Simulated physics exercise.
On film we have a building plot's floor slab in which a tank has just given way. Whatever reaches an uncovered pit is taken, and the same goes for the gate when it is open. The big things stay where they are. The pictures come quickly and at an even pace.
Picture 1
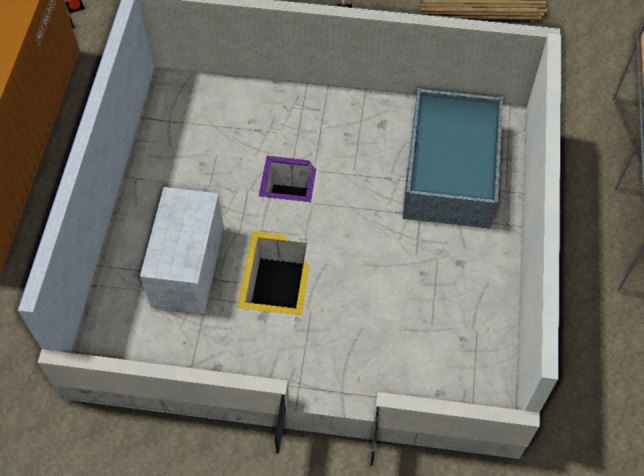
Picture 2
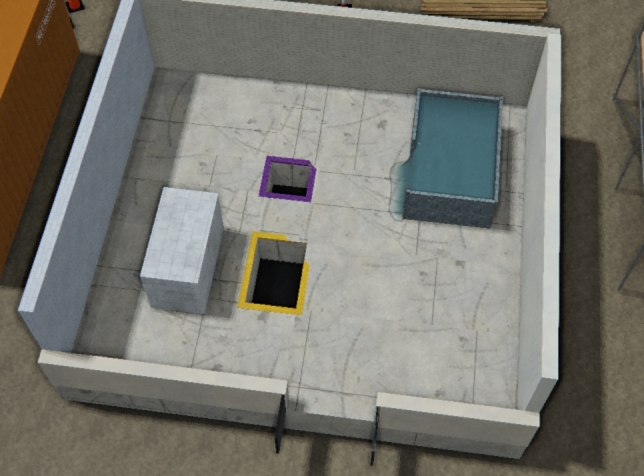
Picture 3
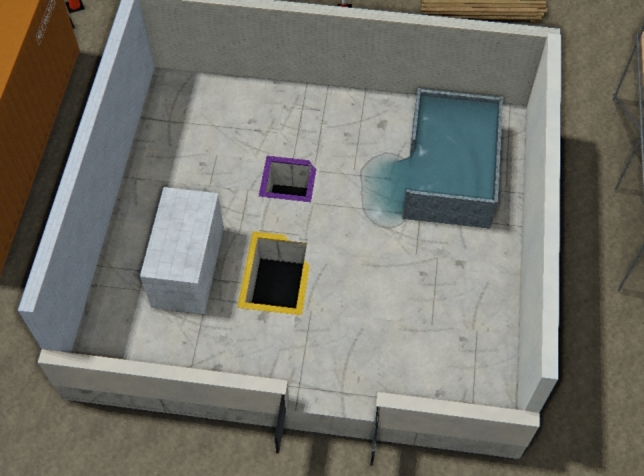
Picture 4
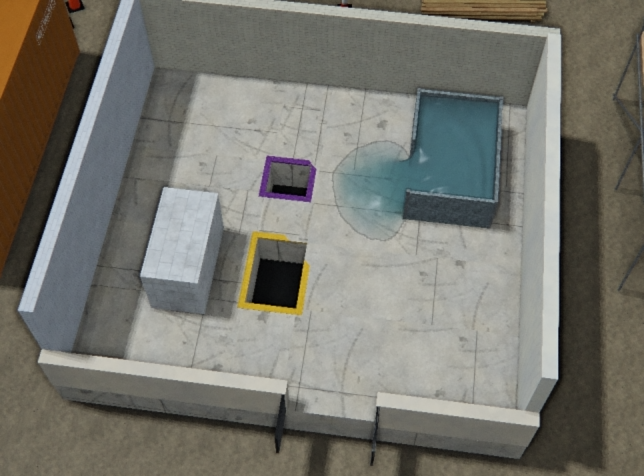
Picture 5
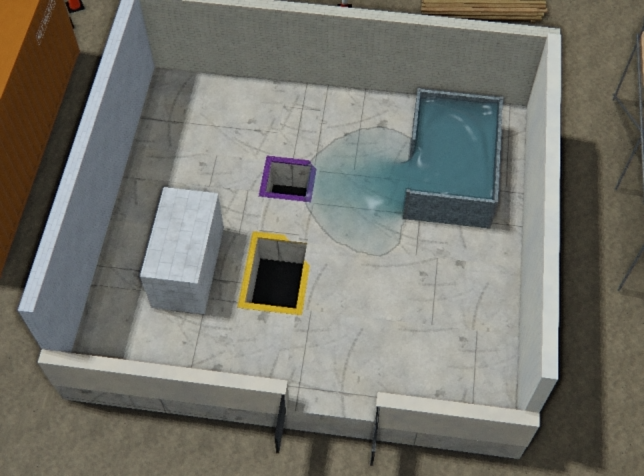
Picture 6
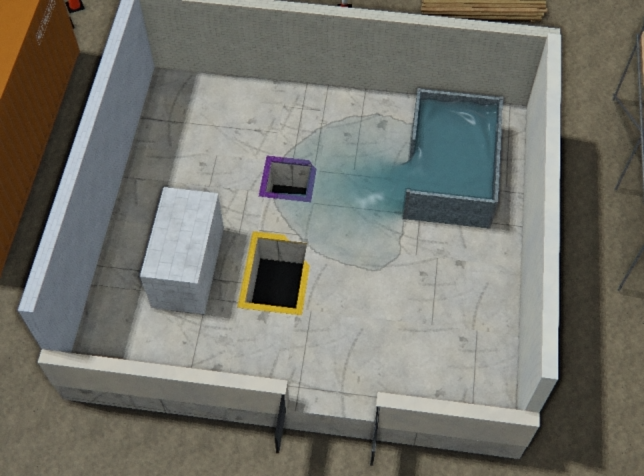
At first, still water fills a tank on the right of a walled concrete slab with purple-edged and yellow-edged square openings. Water then pours from a gap in the tank's left side and fans out leftward, its rounded edge widening across the floor to the purple-edged opening.
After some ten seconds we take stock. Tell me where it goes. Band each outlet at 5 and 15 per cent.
In the end the gate ends up with a tiny portion - beneath five per cent, the yellow pit ends up with a large portion - topping fifteen per cent, the purple pit ends up with a large portion - topping fifteen per cent.
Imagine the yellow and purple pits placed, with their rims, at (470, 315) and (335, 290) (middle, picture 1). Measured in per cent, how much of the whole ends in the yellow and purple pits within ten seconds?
Yellow: 2 %; purple: 6 %.
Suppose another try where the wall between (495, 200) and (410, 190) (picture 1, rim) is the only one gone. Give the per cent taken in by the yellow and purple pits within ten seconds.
In percent: Yellow 15, purple 0.
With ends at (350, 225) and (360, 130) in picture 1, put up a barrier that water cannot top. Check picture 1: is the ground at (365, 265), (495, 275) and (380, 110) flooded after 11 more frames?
Taking the three spots in the order asked, they are waterlogged, bone-dry and waterlogged.
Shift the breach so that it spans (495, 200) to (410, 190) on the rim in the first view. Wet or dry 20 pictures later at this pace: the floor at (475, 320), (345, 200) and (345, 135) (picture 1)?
Result, in sequence: Inundated; untouched by the flood; untouched by the flood.
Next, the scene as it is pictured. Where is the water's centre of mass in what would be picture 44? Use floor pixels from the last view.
Around pixel (290, 187).
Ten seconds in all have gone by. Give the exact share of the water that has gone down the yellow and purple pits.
I reckon close to 26 % and close to 30 % respectively.
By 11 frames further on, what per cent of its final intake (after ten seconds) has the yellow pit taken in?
Some 30 per cent.
A moment on, water covers 30 % of the floor; the gate 0 %, the yellow pit 2 %, the purple pit 6 %.
Next, water covers 45 % of the floor; the gate 0 %, the yellow pit 8 %, the purple pit 12 %.
Then, water covers 50 % of the floor; the gate 0 %, the yellow pit 13 %, the purple pit 17 %.
Later, water covers 60 % of the floor; the gate 0 %, the yellow pit 19 %, the purple pit 22 %.
In the end, water covers 60 % of the floor; the gate 1 %, the yellow pit 25 %, the purple pit 29 %.
